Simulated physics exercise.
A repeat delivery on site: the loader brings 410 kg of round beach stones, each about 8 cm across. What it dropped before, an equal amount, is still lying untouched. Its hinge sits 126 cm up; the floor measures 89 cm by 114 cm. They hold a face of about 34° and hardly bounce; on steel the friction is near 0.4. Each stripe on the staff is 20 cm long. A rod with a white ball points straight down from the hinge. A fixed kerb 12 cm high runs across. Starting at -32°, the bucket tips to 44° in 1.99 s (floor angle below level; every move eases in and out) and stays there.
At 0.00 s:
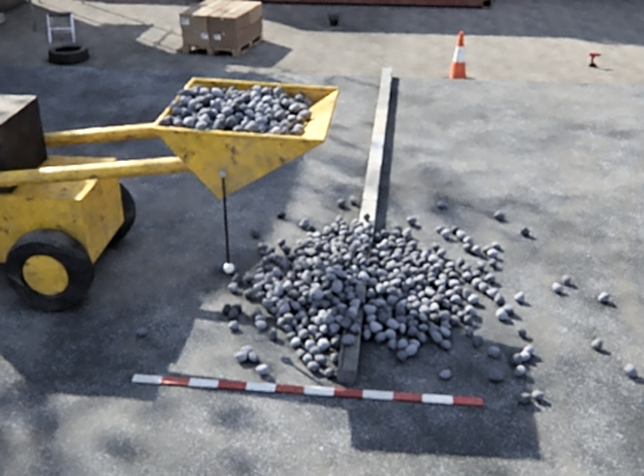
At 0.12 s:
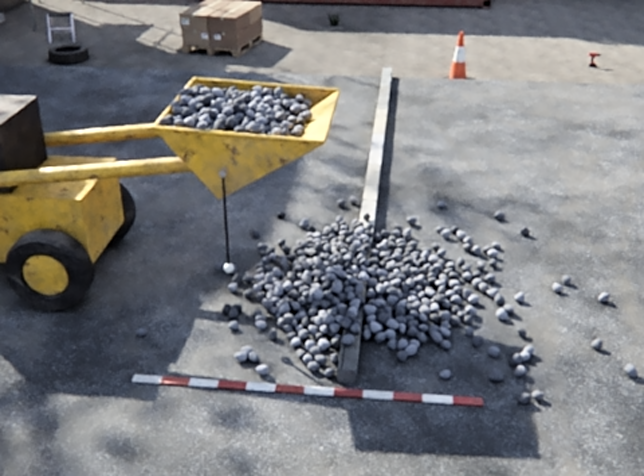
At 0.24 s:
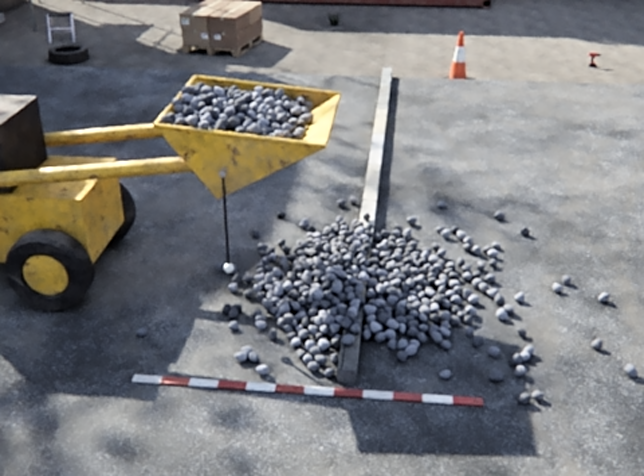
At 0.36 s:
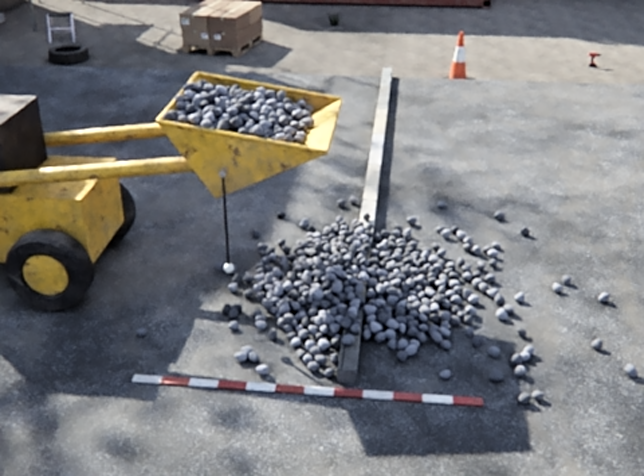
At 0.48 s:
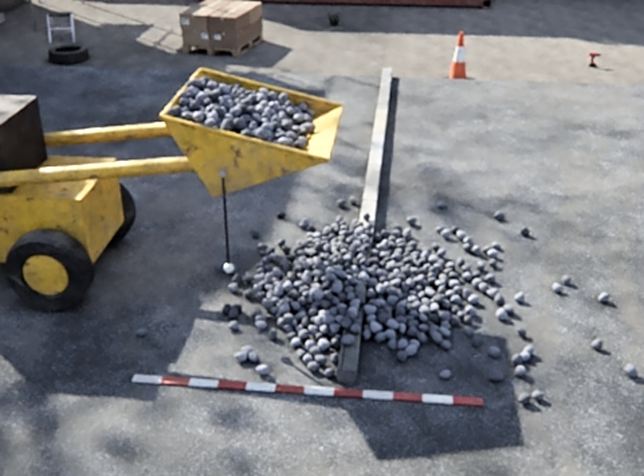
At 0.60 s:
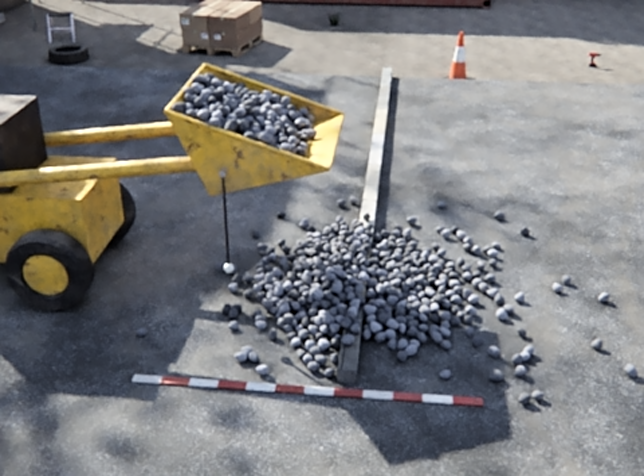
A yellow loader's bucket, full of rounded grey stones, tilts slowly on its arms above a sunlit, shadow-streaked paved yard seen from a raised, still viewpoint. Below it, a loose heap of similar stones lies across a long kerb behind a red-and-white staff, with an orange cone and boxes farther back. The bucket's right lip dips gradually, its stones shift slightly, and its shadow changes shape while the heap stays still.
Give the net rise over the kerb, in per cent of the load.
Close to 49 parts in a hundred.
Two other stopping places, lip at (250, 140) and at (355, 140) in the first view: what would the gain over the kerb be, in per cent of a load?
About 0 and 85 per cent.
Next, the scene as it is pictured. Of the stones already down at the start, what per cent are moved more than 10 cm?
Roughly 20 per cent of them.
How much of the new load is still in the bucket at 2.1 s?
Roughly 10 per cent is still inside.
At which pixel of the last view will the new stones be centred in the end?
Near (359, 272).
After 1.5 s the floor is at 32°; in per cent of one load, 84 in the bucket, 78 on this side of the kerb, 39 over the kerb; the foremost stones are at (565, 304).
After 2.1 s the floor is at 44°; in per cent of one load, 8 in the bucket, 122 on this side of the kerb, 70 over the kerb; the foremost stones are at (565, 304).
After 2.4 s the floor is at 44°; in per cent of one load, 0 in the bucket, 116 on this side of the kerb, 84 over the kerb; the foremost stones are at (565, 304).
After 5.1 s the floor is at 44°; in per cent of one load, 0 in the bucket, 113 on this side of the kerb, 87 over the kerb; the foremost stones are at (572, 294). Net gain over the kerb, 49.
